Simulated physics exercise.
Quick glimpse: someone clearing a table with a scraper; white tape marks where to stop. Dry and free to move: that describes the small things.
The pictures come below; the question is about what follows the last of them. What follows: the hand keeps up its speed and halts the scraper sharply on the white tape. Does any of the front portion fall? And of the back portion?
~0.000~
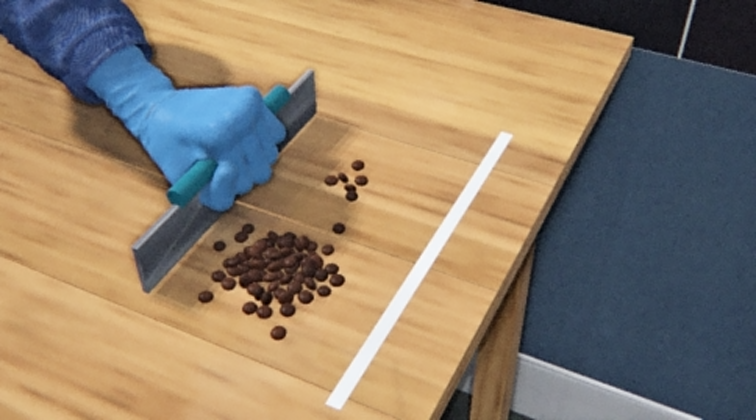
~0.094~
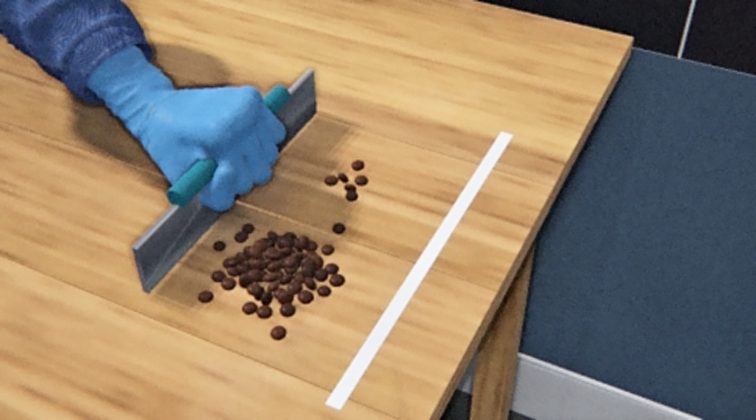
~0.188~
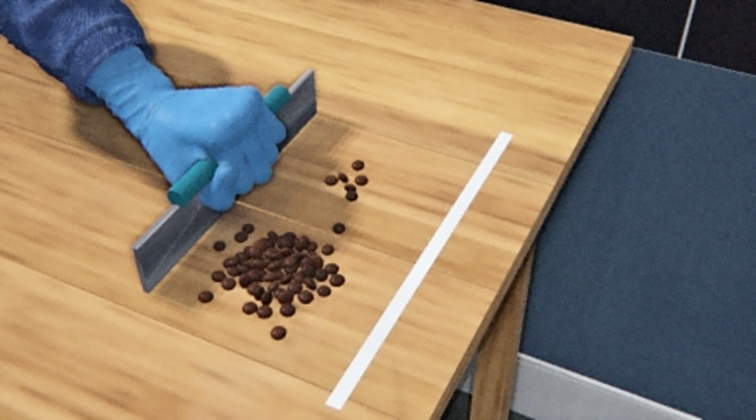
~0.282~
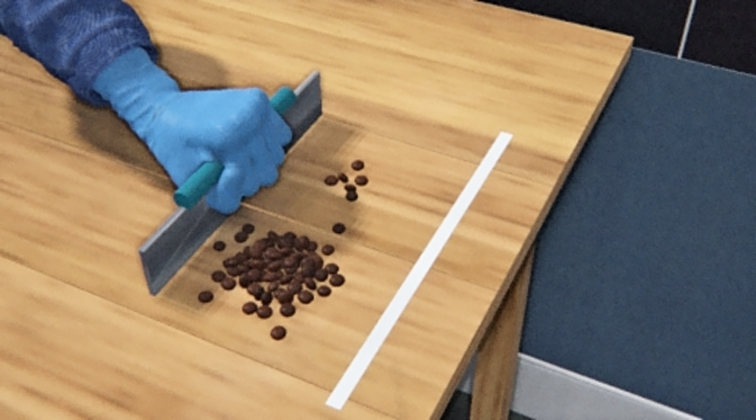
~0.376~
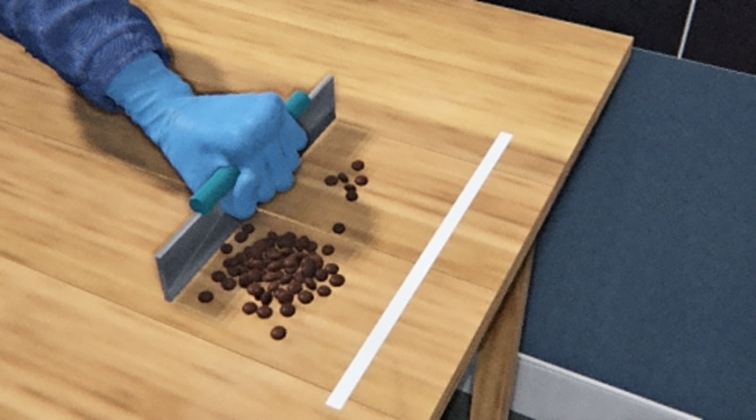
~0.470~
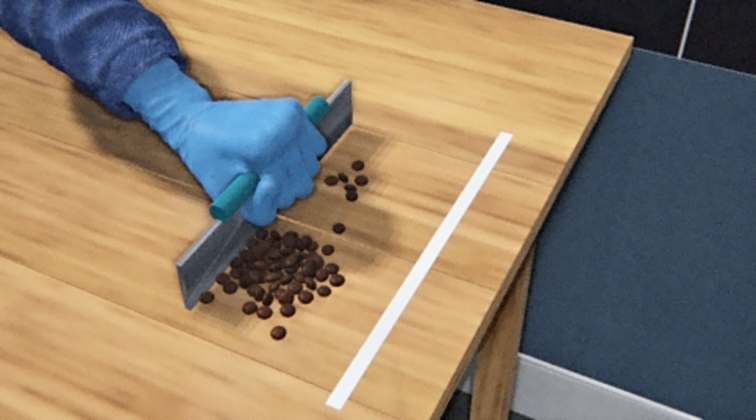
At the end, the front portion won't all make it - some goes over; the back portion will all make it and stay up.
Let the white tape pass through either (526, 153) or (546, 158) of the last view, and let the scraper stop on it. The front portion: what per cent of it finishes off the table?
Roughly 40% and 80%.
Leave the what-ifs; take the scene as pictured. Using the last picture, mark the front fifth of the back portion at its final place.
Roughly at (482, 221).
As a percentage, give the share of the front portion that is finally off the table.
Roughly 10 %.
By 0.85 s, scraper still moving, near (358, 188); front portion all on the table, its front near (399, 302); back portion all on the table, its front near (405, 197).
By 1.25 s, scraper stopped at the white tape; front portion just a few over the edge; back portion all on the table, its front near (484, 222).
By 1.53 s, scraper stopped at the white tape; front portion about a tenth over the edge; back portion all on the table, its front near (484, 222).
When it is over (1.8 s), scraper stopped at the white tape; front portion about a tenth over the edge; back portion all on the table, its front near (484, 222).
